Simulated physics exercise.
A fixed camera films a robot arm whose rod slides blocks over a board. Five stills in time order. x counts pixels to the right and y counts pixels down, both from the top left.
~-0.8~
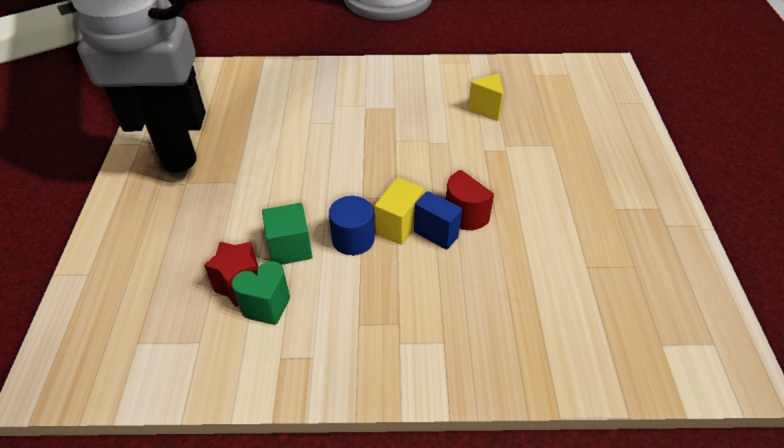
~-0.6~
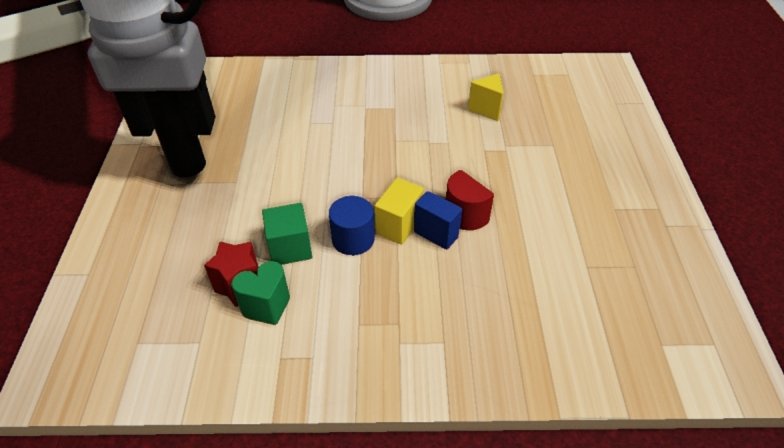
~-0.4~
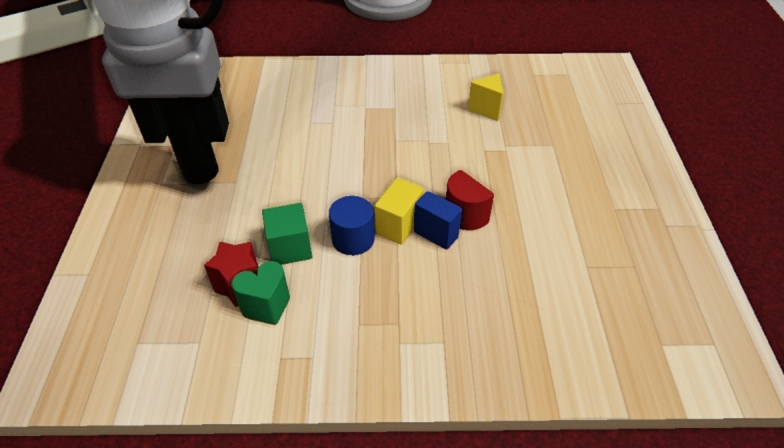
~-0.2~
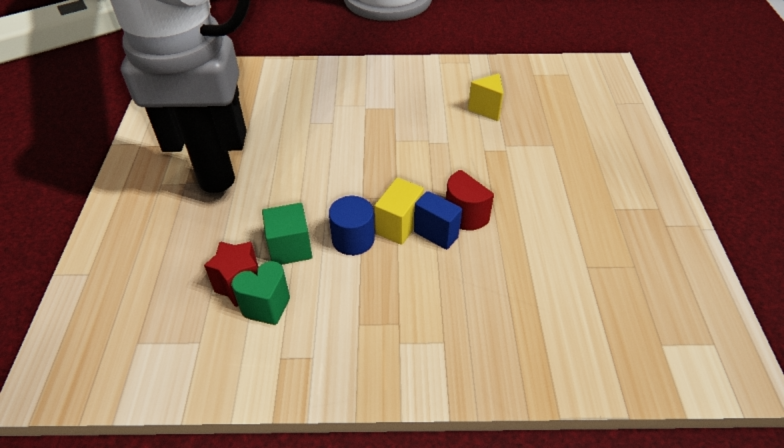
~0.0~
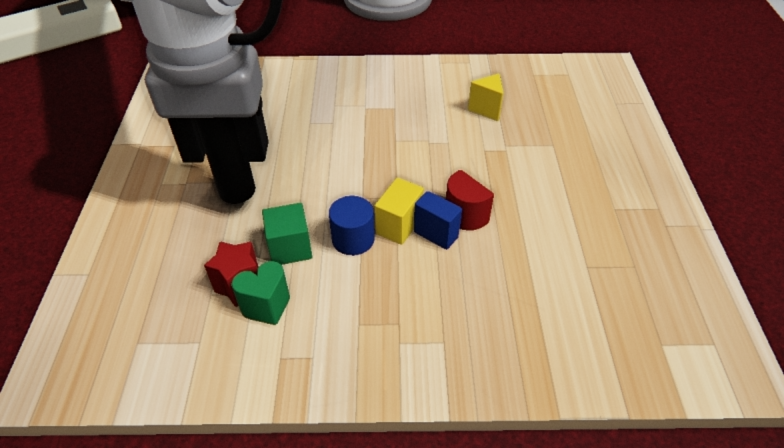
On a light wooden board set over a dark red surface, a robot arm with a black tip stands at the upper left, away from scattered red, green, blue and yellow blocks. The arm moves steadily right and toward the viewer, nearing the green square block, while every block stays still.
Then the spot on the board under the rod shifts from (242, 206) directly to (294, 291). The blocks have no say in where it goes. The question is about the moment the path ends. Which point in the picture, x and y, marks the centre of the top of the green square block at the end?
It is at (328, 248).
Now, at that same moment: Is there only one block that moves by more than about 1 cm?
No.
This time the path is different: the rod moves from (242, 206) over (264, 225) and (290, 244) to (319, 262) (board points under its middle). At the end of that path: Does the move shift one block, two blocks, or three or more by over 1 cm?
By the end of the path, one block has moved more than about a centimetre.
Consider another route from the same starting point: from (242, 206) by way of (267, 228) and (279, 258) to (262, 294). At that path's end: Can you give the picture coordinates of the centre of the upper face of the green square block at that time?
The middle of its upper face will lie at (307, 252).
The first path, step by step. One third of the way, rod (254, 219); green square block (289, 223).
Two thirds of the way, rod (272, 247); green square block (312, 237), turned 50° anticlockwise.
At the end, rod (291, 277); red star-shaped block (230, 261); green heart block (257, 295), turned 25° clockwise; green square block (328, 248), turned 100° anticlockwise; blue cylinder unmoved.
